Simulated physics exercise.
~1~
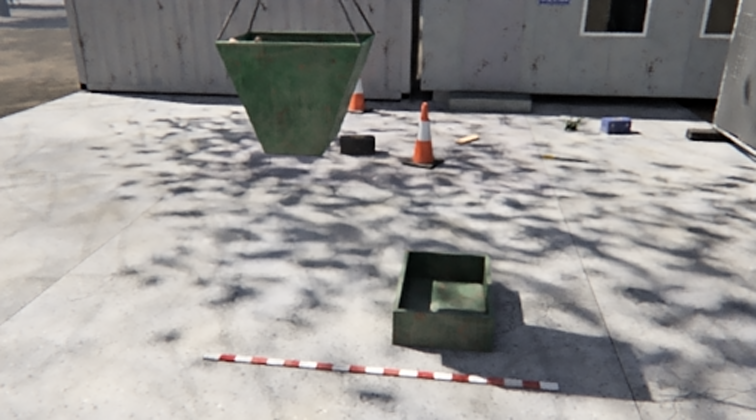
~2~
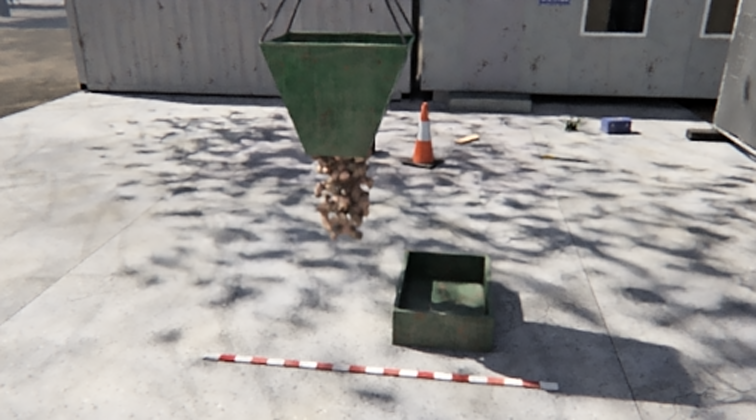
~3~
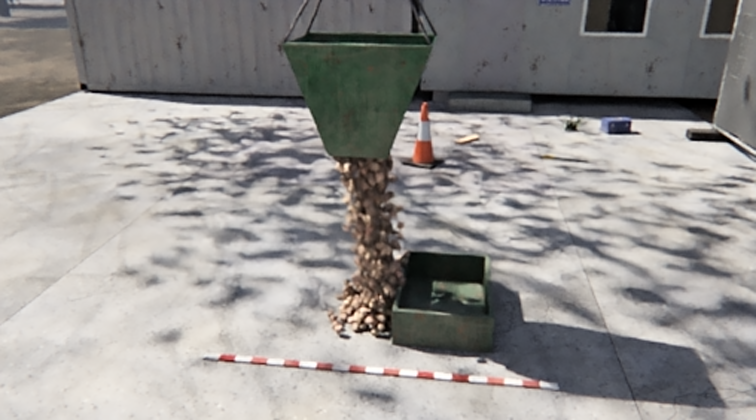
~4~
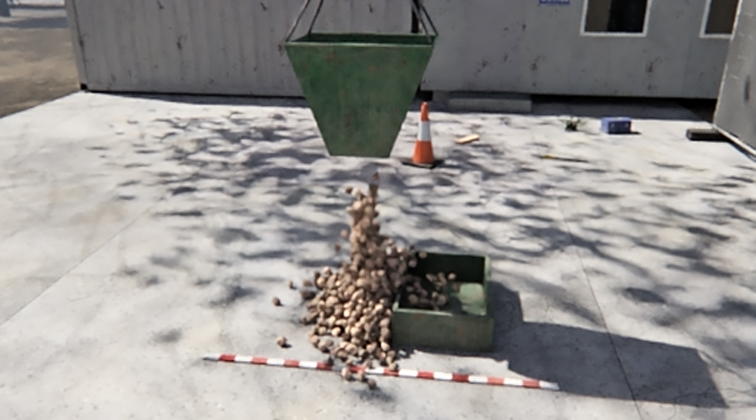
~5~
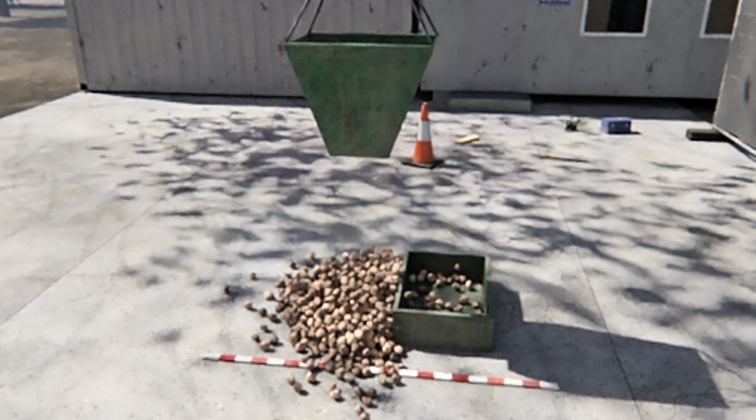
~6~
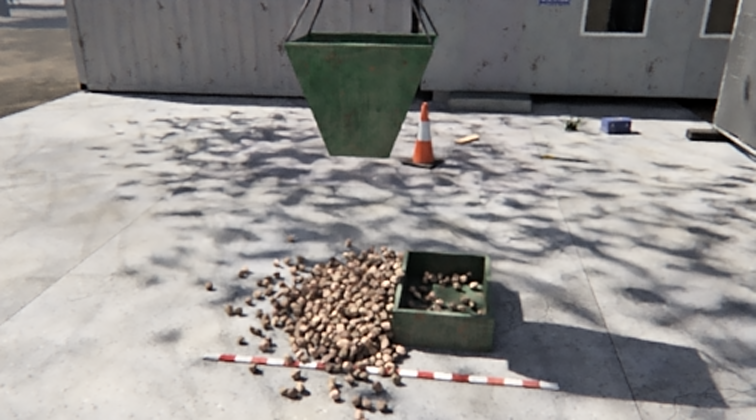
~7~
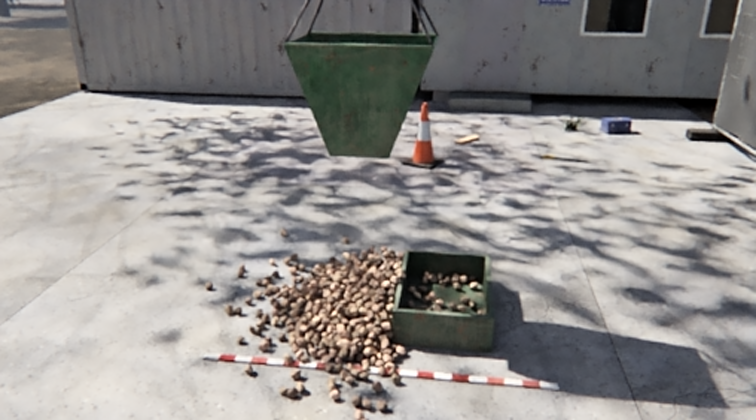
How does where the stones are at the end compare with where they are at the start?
At the start the stones are up in the hanging green hopper at the upper left. By the end they are down on the concrete, mostly heaped against the left side of the bin, with a few inside it.
